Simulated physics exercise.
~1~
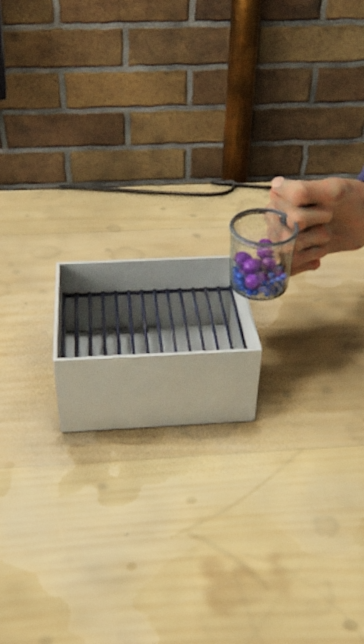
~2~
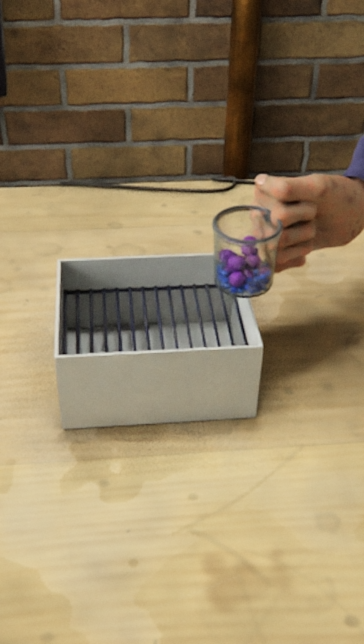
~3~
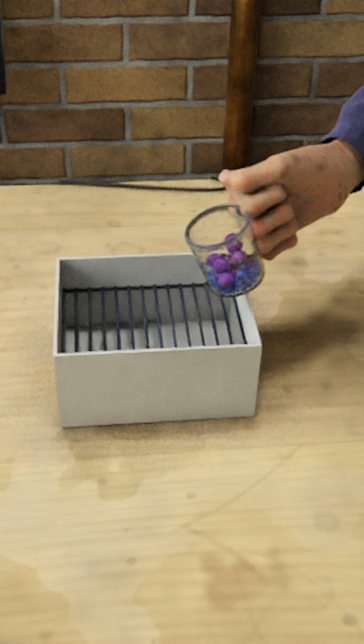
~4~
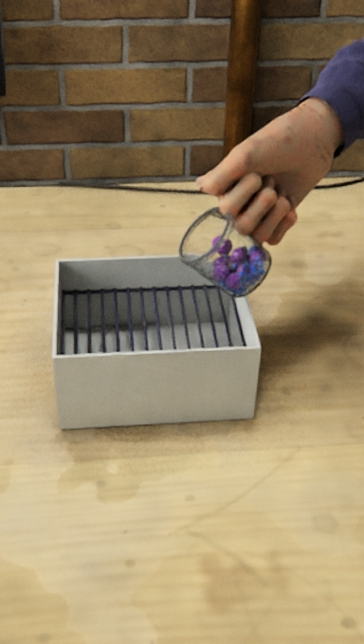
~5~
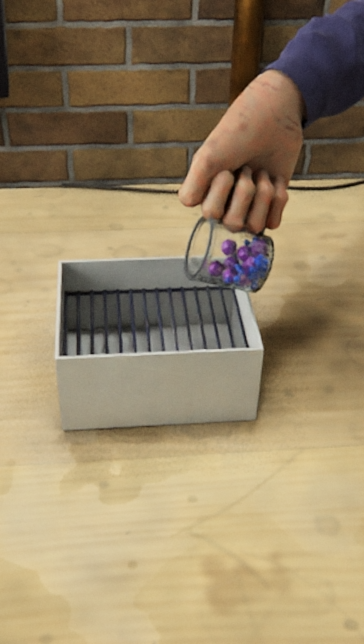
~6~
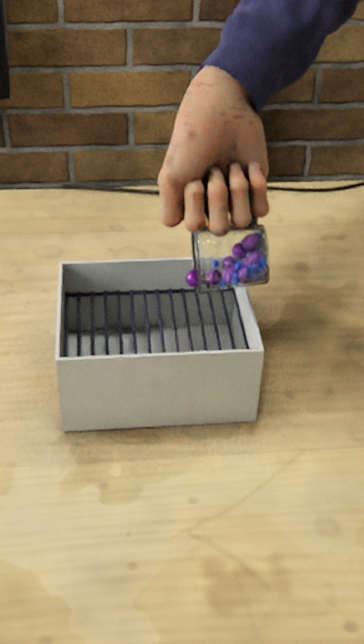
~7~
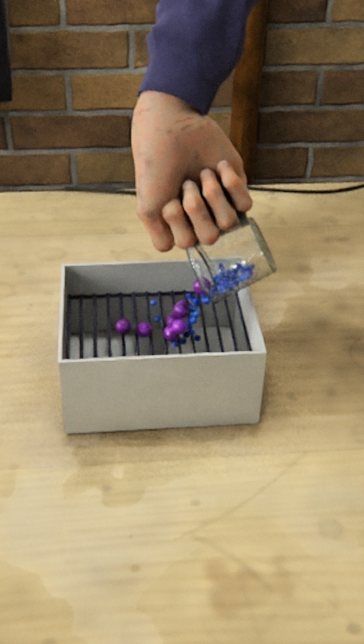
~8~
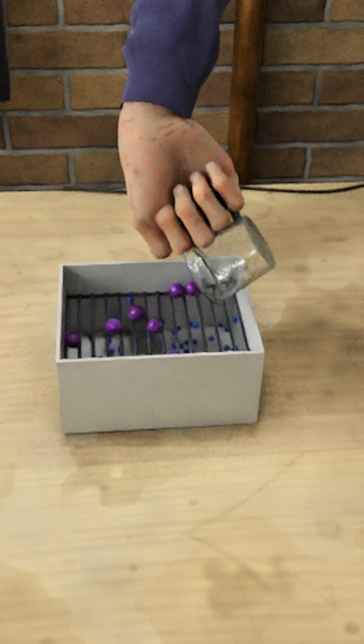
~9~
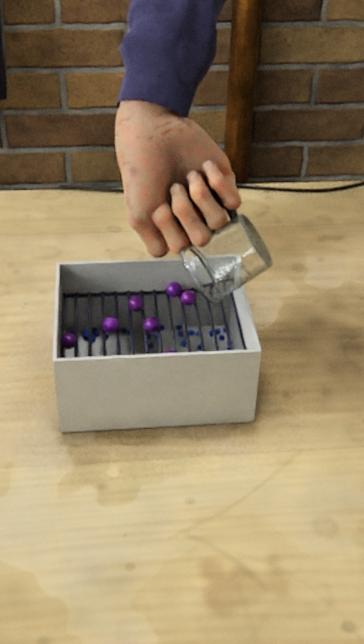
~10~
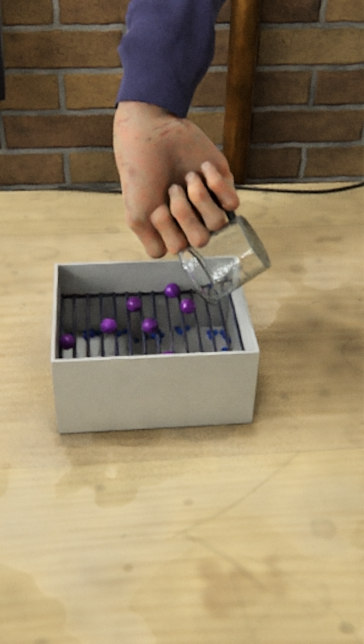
A hand tipping a clear cup of beads over a wired box, blue ones dropping through while purple ones stay on top.
